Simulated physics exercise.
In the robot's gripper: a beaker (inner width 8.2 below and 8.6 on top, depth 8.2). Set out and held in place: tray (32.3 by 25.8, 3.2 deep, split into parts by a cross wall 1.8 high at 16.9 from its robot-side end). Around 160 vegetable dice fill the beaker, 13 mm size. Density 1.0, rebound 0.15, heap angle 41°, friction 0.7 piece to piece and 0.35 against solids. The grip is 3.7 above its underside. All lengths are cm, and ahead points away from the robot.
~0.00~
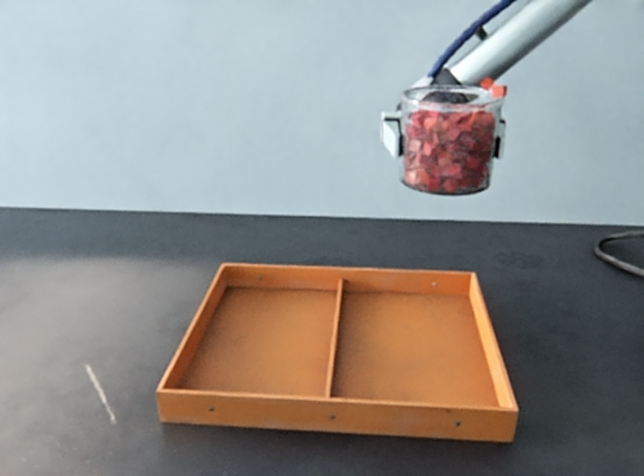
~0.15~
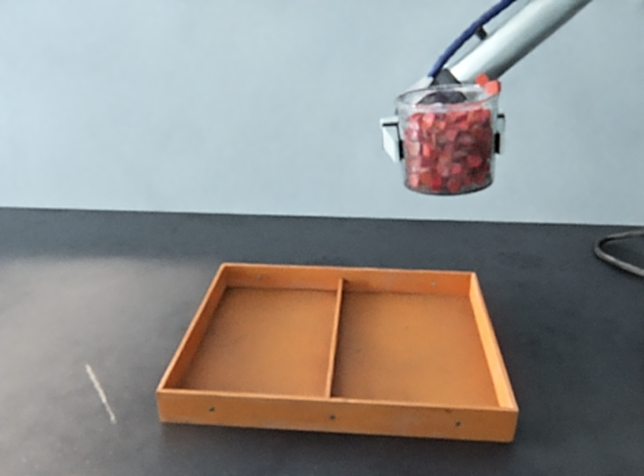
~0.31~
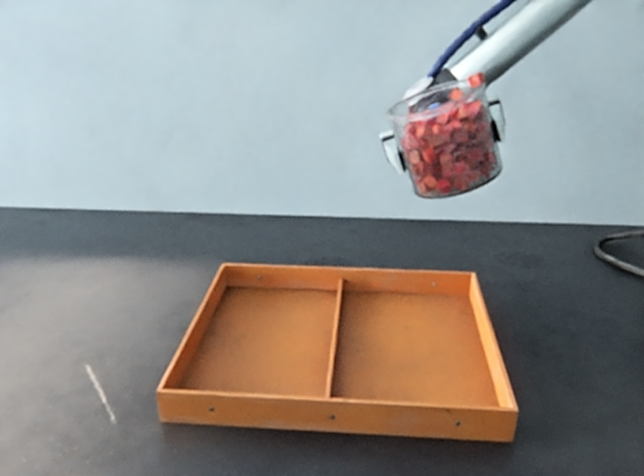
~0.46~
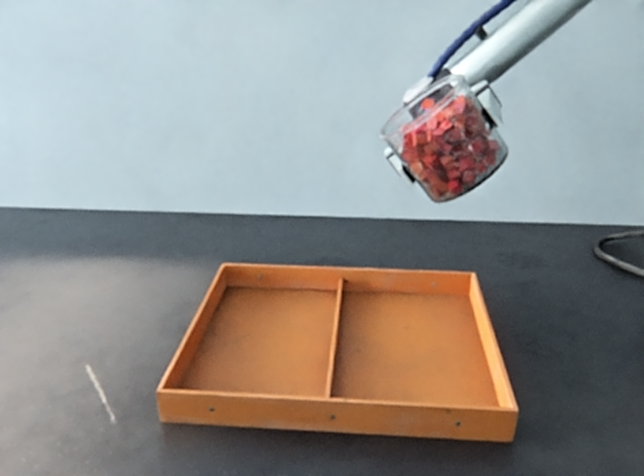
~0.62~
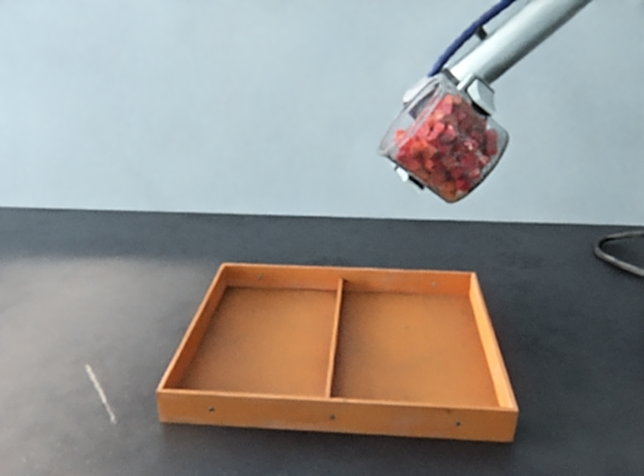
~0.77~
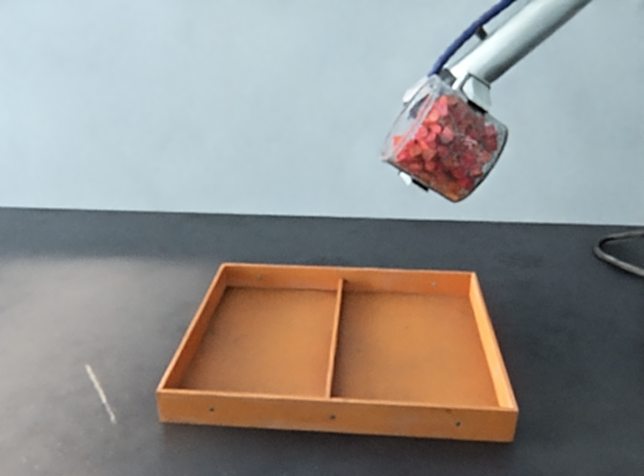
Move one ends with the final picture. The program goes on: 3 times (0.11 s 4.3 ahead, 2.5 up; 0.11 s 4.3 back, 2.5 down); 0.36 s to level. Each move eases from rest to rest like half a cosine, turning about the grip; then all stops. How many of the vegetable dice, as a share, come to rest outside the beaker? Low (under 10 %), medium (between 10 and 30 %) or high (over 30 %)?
Answer: High; over 30 % of the vegetable dice finish outside the beaker.
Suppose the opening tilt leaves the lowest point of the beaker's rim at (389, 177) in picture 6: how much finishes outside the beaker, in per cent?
About 100 per cent.
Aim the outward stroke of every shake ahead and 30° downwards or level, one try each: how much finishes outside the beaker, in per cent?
Some 15 and 45 per cent.
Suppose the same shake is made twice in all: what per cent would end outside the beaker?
It would be near 60 per cent.
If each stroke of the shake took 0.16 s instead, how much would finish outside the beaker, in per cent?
Then about 25 per cent.
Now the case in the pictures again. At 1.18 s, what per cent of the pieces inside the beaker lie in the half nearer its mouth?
Roughly 90 per cent.
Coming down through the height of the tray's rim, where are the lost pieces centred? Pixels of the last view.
Around (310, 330).
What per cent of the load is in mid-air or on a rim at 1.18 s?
Some 4 per cent.
After 1.18 s, tilted 58° forward, highest piece 28 above the table; 90 in the beaker, 51 in the far-side part, 14 in the robot-side part, 7 in flight or on a rim.
After 1.59 s, tilted 35° forward, highest piece 26 above the table; 77 in the far-side part, 51 in the beaker, 32 in the robot-side part, 2 in flight or on a rim.
After 1.99 s, level, highest piece 25 above the table; 78 in the far-side part, 51 in the beaker, 33 in the robot-side part.
After 3.04 s, level, highest piece 25 above the table; 78 in the far-side part, 51 in the beaker, 33 in the robot-side part.
In the end, 78 in the far-side part, 51 in the beaker, 33 in the robot-side part. That is 69 % outside the beaker.
